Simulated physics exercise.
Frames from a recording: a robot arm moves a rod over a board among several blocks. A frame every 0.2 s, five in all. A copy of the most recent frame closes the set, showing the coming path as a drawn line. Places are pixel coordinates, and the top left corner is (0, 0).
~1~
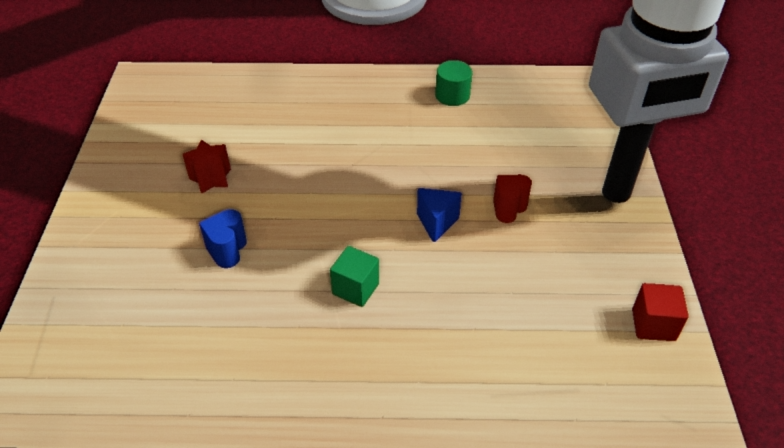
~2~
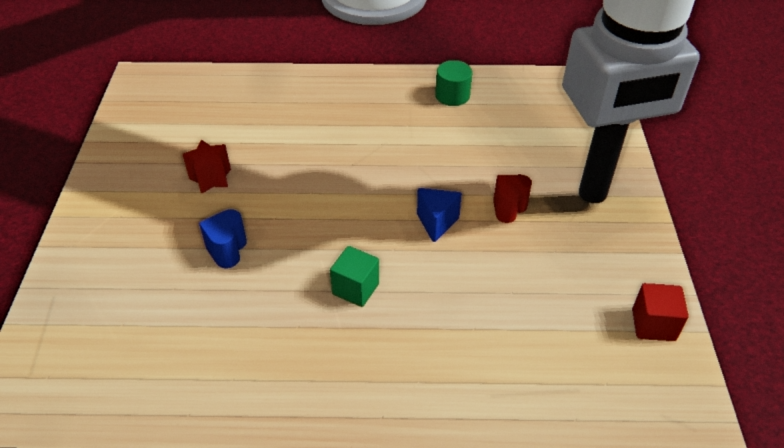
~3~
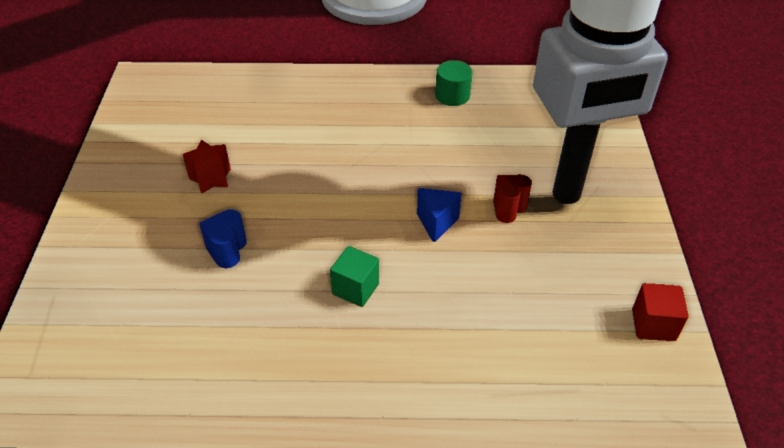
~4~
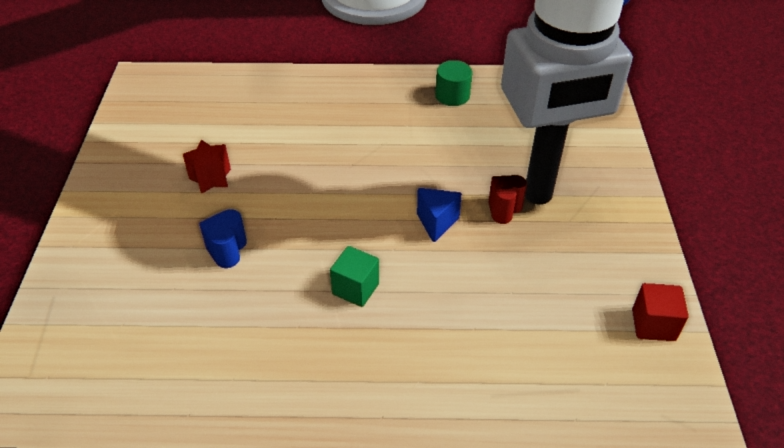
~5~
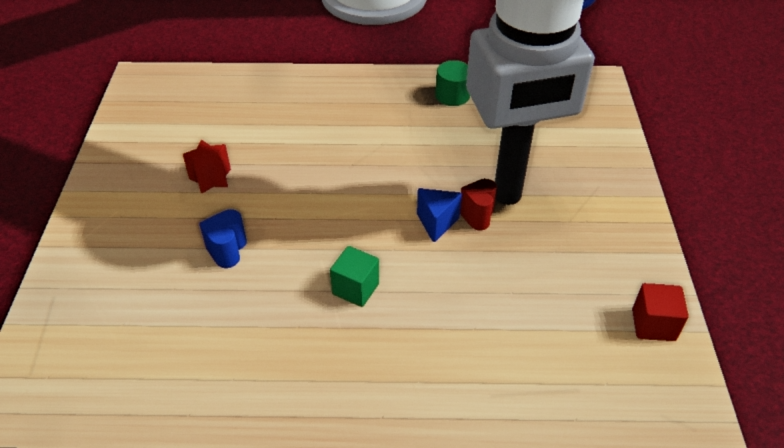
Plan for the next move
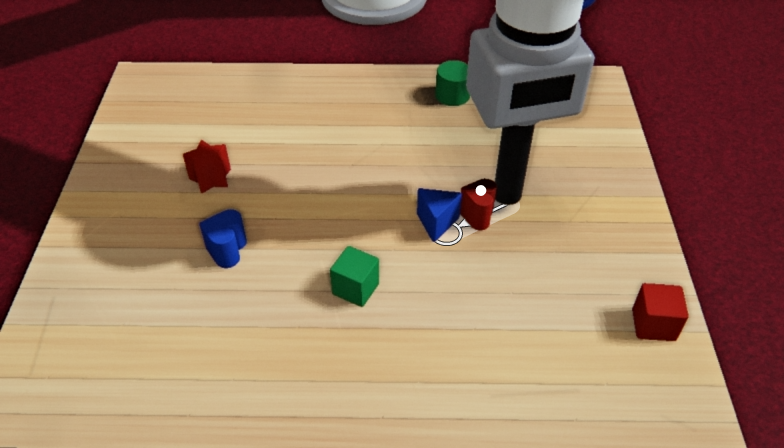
A grey and white robot arm holds a black rod at the right of a pale wooden board on dark red cloth, seen from above by a still camera. Around the board lie a green cylinder, red star, blue heart, green cube, blue triangle, red heart and red cube. The rod slides left, meets the red heart and pushes it left beside the blue triangle.
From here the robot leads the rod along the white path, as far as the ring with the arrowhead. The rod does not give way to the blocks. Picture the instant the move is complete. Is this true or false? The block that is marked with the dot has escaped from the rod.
False - the claim does not hold.
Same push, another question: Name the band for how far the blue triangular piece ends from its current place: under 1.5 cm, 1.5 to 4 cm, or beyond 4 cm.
Moves over 4 cm.
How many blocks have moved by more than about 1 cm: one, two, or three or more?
Total moved: Two.
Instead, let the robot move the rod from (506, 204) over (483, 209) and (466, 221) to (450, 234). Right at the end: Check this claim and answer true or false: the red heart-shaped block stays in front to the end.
The claim holds.
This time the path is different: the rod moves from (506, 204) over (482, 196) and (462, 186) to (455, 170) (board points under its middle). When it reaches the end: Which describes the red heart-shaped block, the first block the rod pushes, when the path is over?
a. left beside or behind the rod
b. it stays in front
Letter a.
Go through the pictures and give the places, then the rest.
Lower end of the rod at (616, 193), tops of blocks, blue triangular piece at (438, 199), red heart-shaped block at (513, 184), in the first picture.
Rod at (593, 194), blocks as before, in the second picture.
Rod at (567, 194), blocks as before, in the third picture.
Rod at (538, 195), red heart-shaped block at (508, 185), in the fourth picture.
Rod at (507, 195), blue triangular piece at (438, 199), red heart-shaped block at (481, 190), in the fifth picture.
The drawn path runs from (506, 204) directly to (446, 233); the dot is on the red heart-shaped block.
On the path given first. Halfway along, rod at (477, 209); blue triangular piece at (407, 208); red heart-shaped block at (446, 202).
At the end, rod at (447, 224); blue triangular piece at (379, 210), turned 35° anticlockwise; red heart-shaped block at (412, 206), turned 55° clockwise.
